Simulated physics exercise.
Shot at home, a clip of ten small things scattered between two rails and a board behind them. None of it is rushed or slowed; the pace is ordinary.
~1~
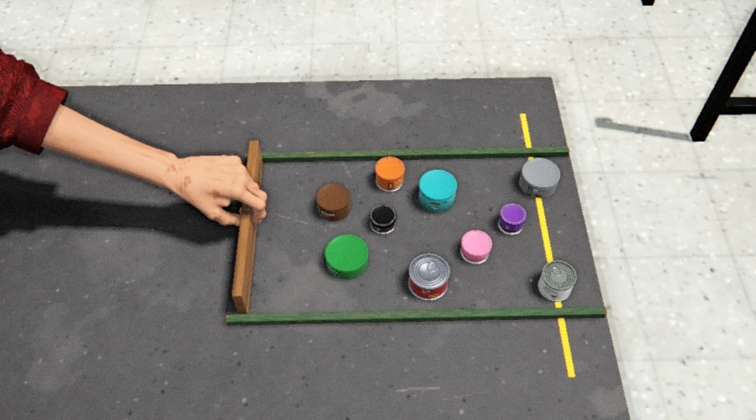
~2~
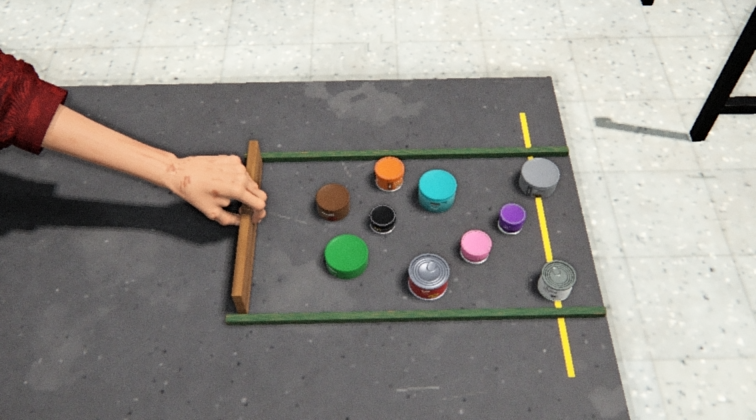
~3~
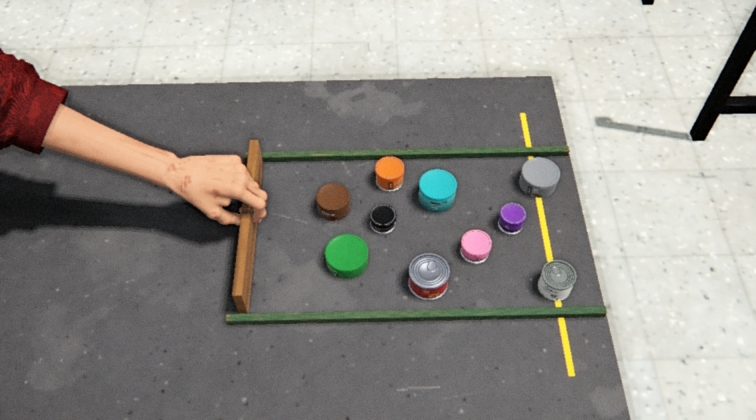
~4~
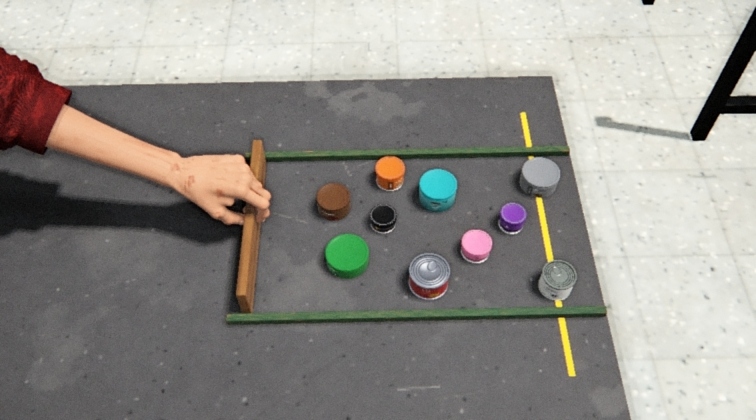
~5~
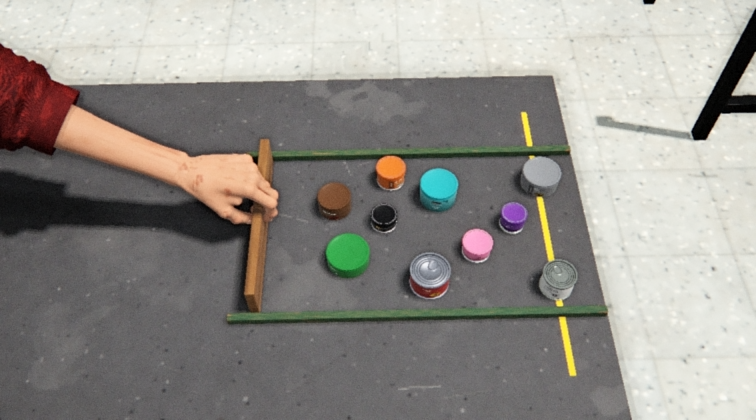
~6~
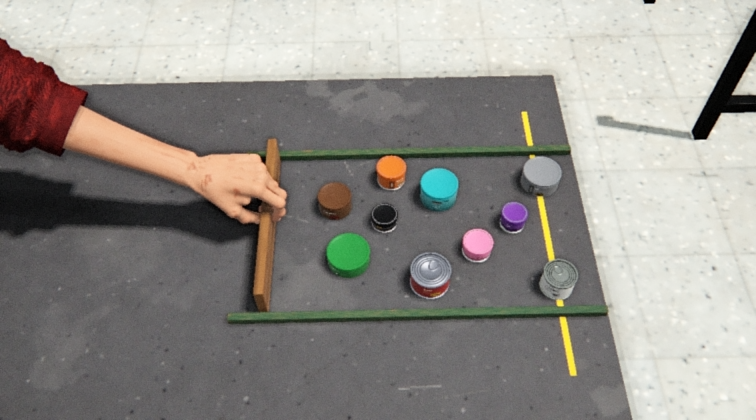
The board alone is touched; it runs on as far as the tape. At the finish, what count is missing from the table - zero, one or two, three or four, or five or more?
Missing: Three or four.
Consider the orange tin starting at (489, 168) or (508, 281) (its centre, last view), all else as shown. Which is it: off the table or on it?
In turn it holds its place, then goes down.
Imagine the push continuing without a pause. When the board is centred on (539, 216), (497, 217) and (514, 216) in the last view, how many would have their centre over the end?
3; 0; 1.
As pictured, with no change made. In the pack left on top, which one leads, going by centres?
It's the purple tin that ends nearest.
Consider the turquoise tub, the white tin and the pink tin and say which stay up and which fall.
Final state: Turquoise tub off, white tin off, pink tin off.
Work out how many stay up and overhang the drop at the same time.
The answer comes to 1.
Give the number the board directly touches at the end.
All in all, 5.
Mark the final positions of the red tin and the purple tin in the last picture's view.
The red tin at (579, 281), the purple tin at (585, 216).
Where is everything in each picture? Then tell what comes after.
In the first picture, grey tub (539, 178); white tin (557, 281); purple tin (512, 220); board (249, 223); tape (544, 229).
In the second picture, white tin (556, 281); pink tin (475, 247).
In the third picture, purple tin (512, 219); green tub (347, 257).
In the fourth picture, grey tub (540, 178); red tin (429, 277).
In the fifth picture, white tin (558, 280); brown tub (335, 202).
In the sixth picture, grey tub (541, 177); white tin (558, 280); purple tin (513, 218); board (268, 222); tape (546, 227).
A little later, none off yet; grey tub at rest near (541, 177); white tin at rest near (558, 280); purple tin at rest near (513, 218).
Next, none off yet; grey tub shifted about its own width near (575, 168); white tin shifted a little near (571, 280); purple tin shifted about its own width near (543, 217).
When it is over, the number that fall off is three or four; down, turquoise tub, pink tin, white tin and grey tub.
